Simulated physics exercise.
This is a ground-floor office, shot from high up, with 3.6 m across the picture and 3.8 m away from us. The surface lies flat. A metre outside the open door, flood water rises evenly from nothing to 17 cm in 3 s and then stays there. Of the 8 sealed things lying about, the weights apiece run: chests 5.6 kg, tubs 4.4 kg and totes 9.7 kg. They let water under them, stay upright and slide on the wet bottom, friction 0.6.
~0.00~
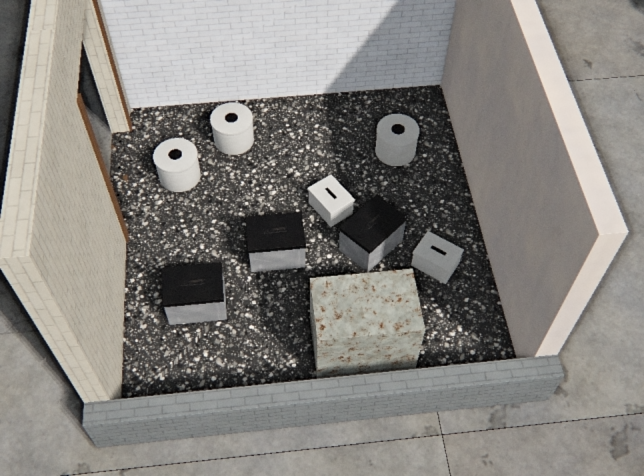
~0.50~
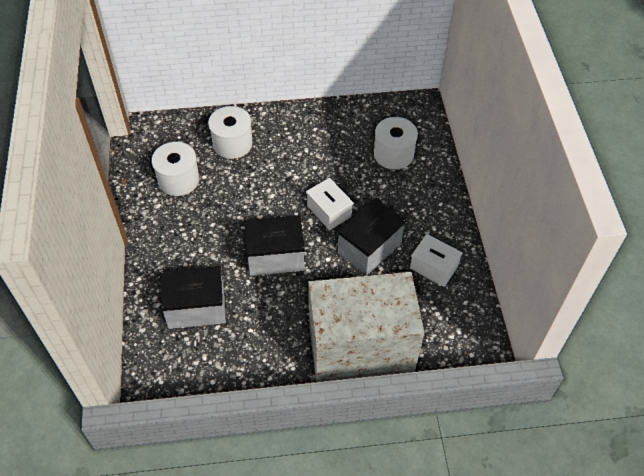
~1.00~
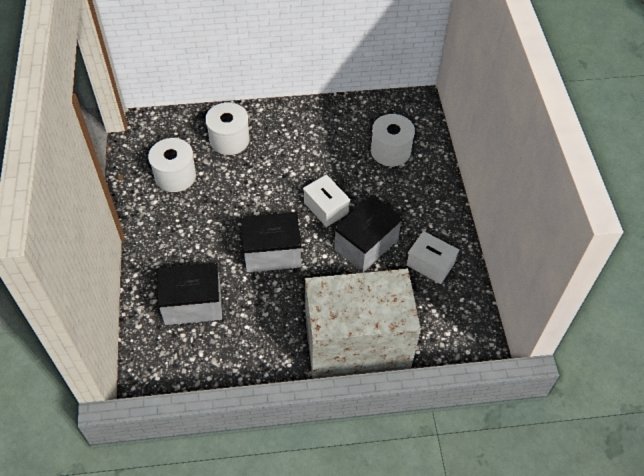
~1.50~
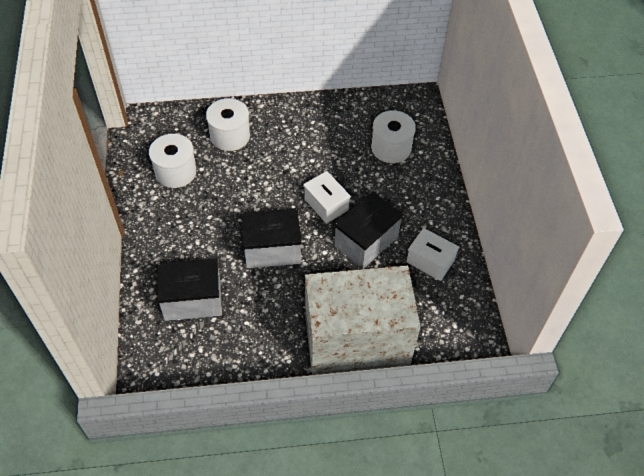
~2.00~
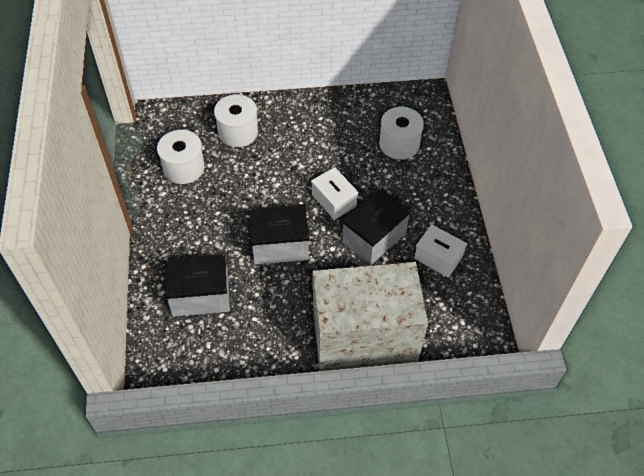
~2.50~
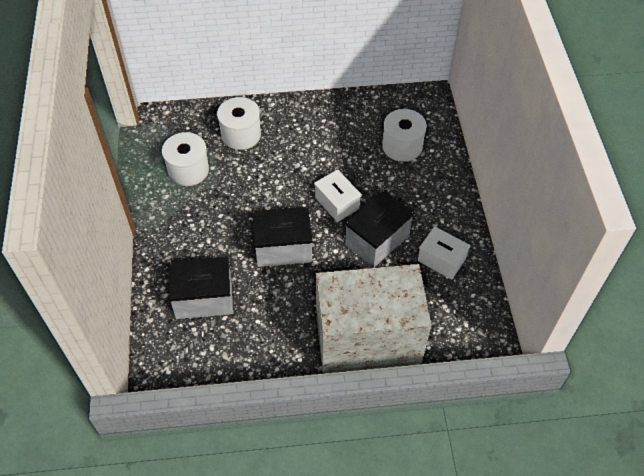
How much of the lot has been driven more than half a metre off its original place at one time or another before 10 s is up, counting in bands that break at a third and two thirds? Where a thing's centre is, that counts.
I would put it at at least two thirds.
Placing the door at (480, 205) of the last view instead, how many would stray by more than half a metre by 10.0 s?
That gives 7 of them.
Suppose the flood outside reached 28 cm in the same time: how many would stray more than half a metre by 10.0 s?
In that case the number is 8.
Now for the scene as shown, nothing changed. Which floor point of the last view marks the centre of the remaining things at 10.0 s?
It works out to somewhere near (375, 257) on the floor.
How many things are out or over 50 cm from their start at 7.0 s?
Tally at that time: 4.
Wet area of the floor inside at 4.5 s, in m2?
Close to 6.5 m2, I'd say.
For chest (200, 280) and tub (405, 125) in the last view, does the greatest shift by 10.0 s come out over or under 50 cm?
Taking them in order, the first is below the mark and the second is above the mark.
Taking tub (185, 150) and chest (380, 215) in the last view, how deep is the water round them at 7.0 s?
First roughly 7 cm, second roughly 6 cm.
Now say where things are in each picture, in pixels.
In the first frame, a tub at (175, 155), on the bottom; a chest at (275, 231), on the bottom; water covers 0.0 m2; 0 of 8 have shifted.
In the second frame, a tub at (174, 159), on the bottom; a chest at (274, 234), on the bottom; water covers 0.0 m2; 0 of 8 have shifted.
In the third frame, a tub at (171, 155), on the bottom; a chest at (271, 231) rests on the ground; 0.0 m2 under water; 0 of 8 have shifted.
In the fourth frame, a tub at (171, 150) rests on the ground; a chest at (271, 227) rests on the ground; water covers 0.0 m2; 0 of 8 have shifted.
In the fifth frame, a tub at (179, 147) rests on the ground; a chest at (279, 223) rests on the ground; water covers 0.0 m2; 0 of 8 have shifted.
In the sixth frame, a tub at (184, 149) rests on the ground; a chest at (282, 226), on the bottom; water covers 0.6 m2; 0 of 8 have shifted.
After 3.5 s 1 of 8 are over 50 cm from their spots; 0 afloat.
After 4.5 s 2 of 8 are over 50 cm from their spots; 1 afloat.
After 7.0 s 4 of 8 are over 50 cm from their spots; 5 afloat.
After 10.0 s 6 of 8 are over 50 cm from their spots, and 7 have been at some point; 8 afloat.
